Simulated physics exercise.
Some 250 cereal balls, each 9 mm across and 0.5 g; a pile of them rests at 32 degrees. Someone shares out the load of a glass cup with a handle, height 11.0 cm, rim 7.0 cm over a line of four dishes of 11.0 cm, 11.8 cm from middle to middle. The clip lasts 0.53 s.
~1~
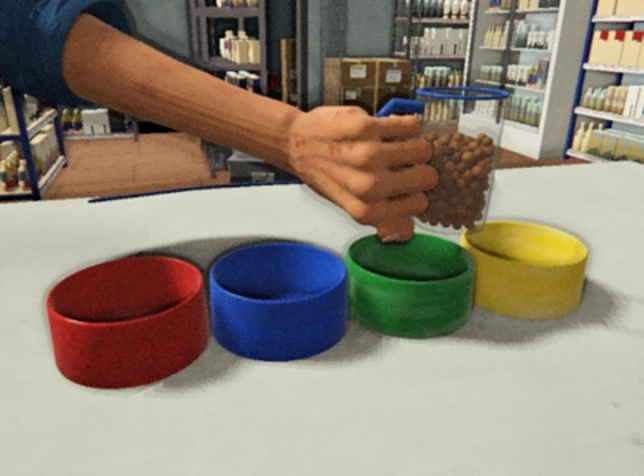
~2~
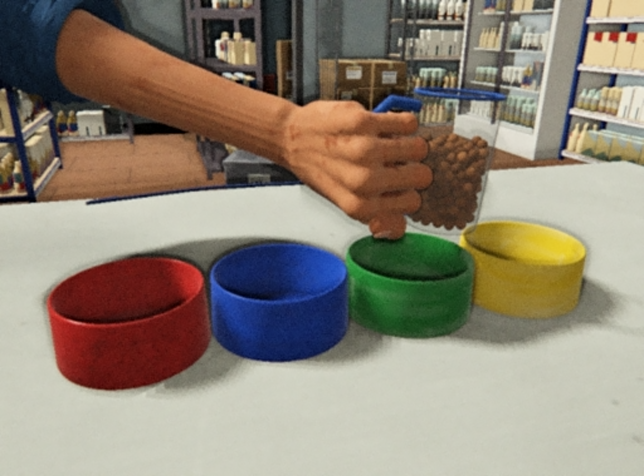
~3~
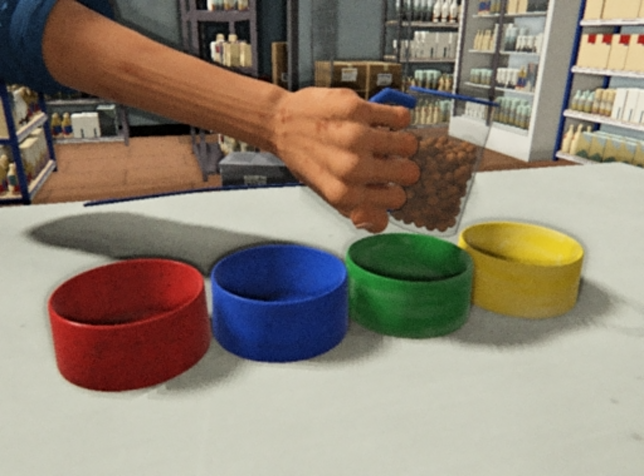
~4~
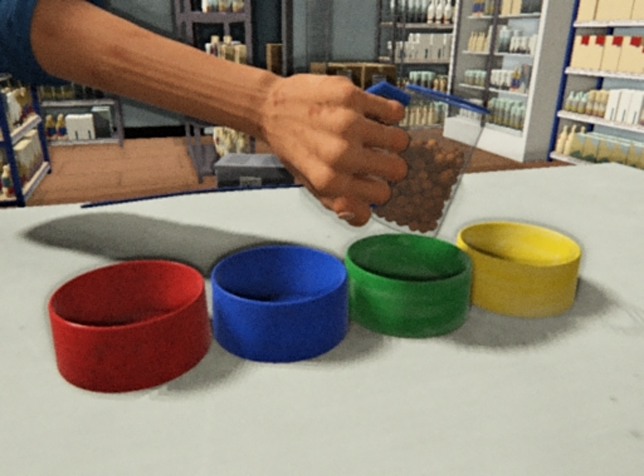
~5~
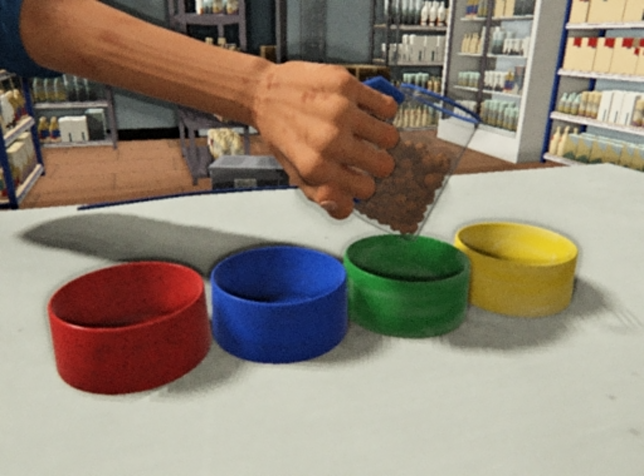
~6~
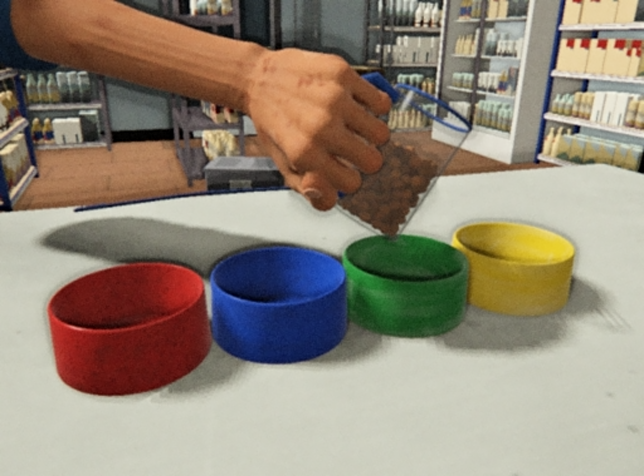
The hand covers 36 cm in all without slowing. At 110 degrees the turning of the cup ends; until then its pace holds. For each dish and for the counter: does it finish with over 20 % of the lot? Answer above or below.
Red below, blue above, green below, yellow below, counter below.
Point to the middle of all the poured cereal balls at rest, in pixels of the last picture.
Near (277, 309).
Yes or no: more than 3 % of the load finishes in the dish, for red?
Red yes.
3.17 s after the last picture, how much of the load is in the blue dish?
Some 85 per cent.
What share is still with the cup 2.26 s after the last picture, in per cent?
Roughly 5 per cent.
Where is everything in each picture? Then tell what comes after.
Cup at (455, 160), tilt 0 degrees, lip at (500, 92), moved 0.0 cm; middle of the pieces at (454, 176); yellow dish at (523, 242); green dish at (410, 255); blue dish at (279, 270); red dish at (128, 287), in the first frame.
Cup at (449, 161), tilt 3 degrees, lip at (496, 96), moved 0.5 cm; middle of the pieces at (448, 177), in the second frame.
Cup at (437, 163), tilt 10 degrees, lip at (489, 103), moved 1.6 cm; middle of the pieces at (434, 179), in the third frame.
Cup at (424, 164), tilt 18 degrees, lip at (481, 112), moved 2.6 cm; middle of the pieces at (420, 180), in the fourth frame.
Cup at (411, 165), tilt 25 degrees, lip at (471, 121), moved 3.7 cm; middle of the pieces at (405, 181), in the fifth frame.
Cup at (398, 167), tilt 32 degrees, lip at (461, 130), moved 4.8 cm; middle of the pieces at (390, 182); yellow dish at (512, 242); green dish at (405, 256); blue dish at (279, 273); red dish at (130, 294), in the sixth frame.
Then, 1.35 s after the last picture, tilt 110 degrees; cup holds 65 %, blue 30 %.
Then, 2.26 s after the last picture, tilt 110 degrees; cup holds 5 %, red 5 %, blue 85 %.
Then, 3.17 s after the last picture, tilt 110 degrees; cup holds 0 %, red 10 %, blue 85 %.
In the end, red 10 %, blue 85 %, green 0 %, yellow 0 %, counter 5 %.
